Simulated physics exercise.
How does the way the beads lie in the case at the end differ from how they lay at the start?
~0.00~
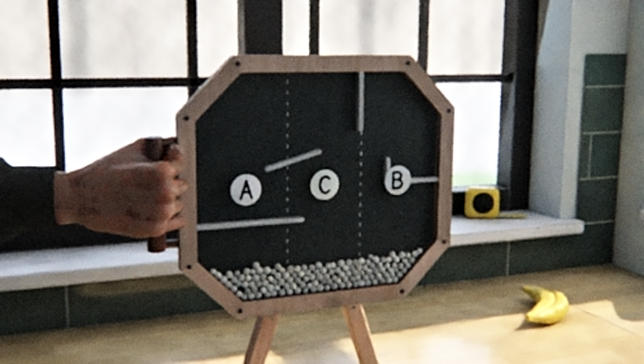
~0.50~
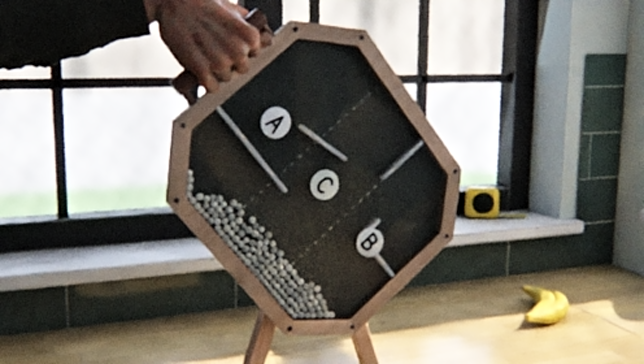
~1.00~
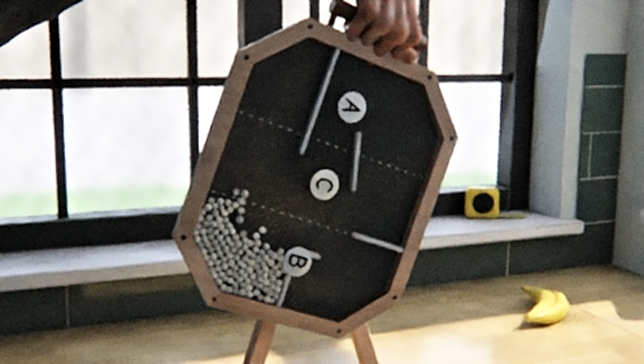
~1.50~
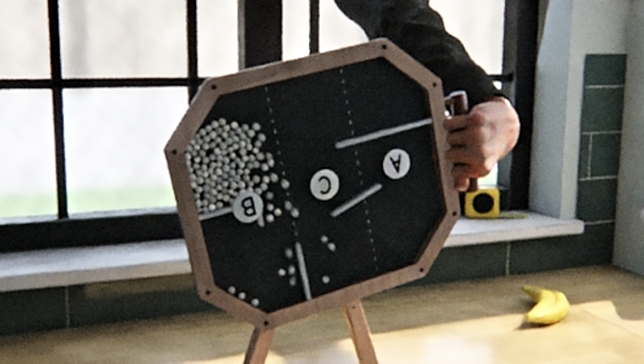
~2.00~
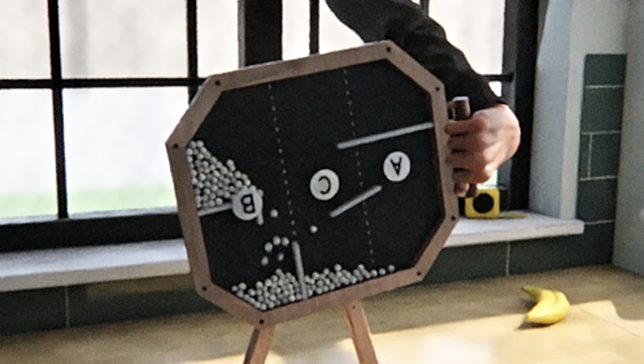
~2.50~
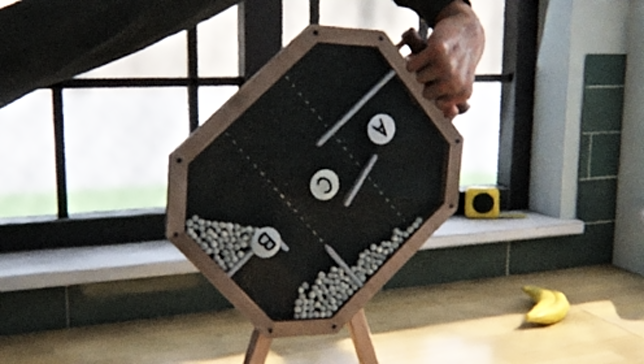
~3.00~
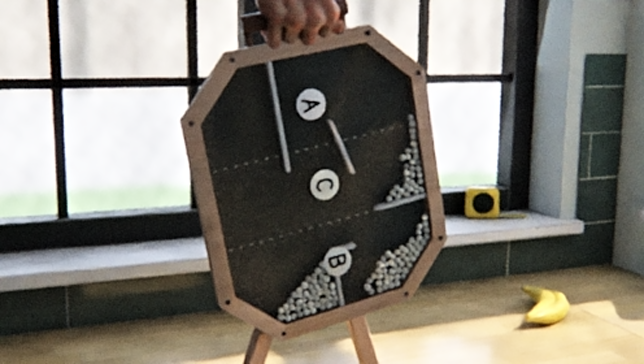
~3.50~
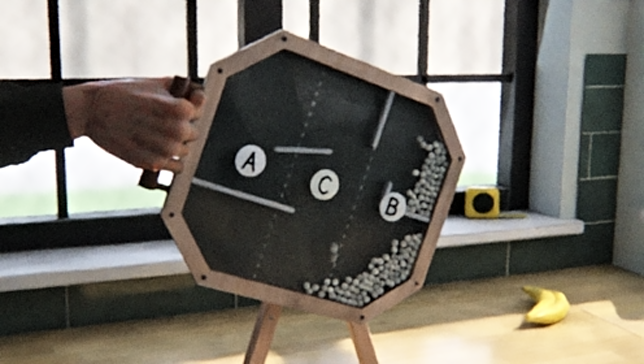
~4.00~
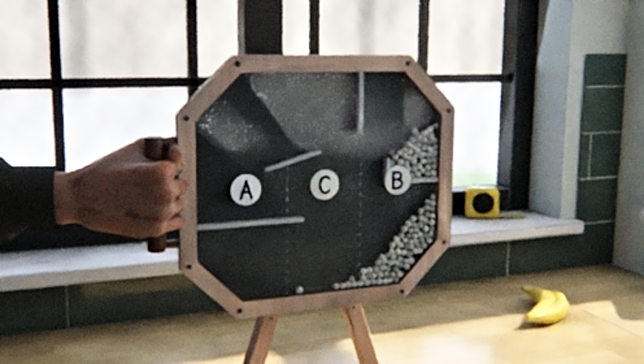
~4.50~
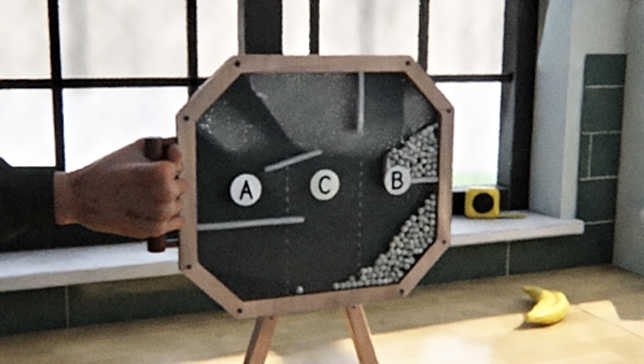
At the start they lay in a low layer along the whole bottom of the case. At the end they were gathered on the right side and higher up, partly on the ledge by the letter B and partly in a slope below it.
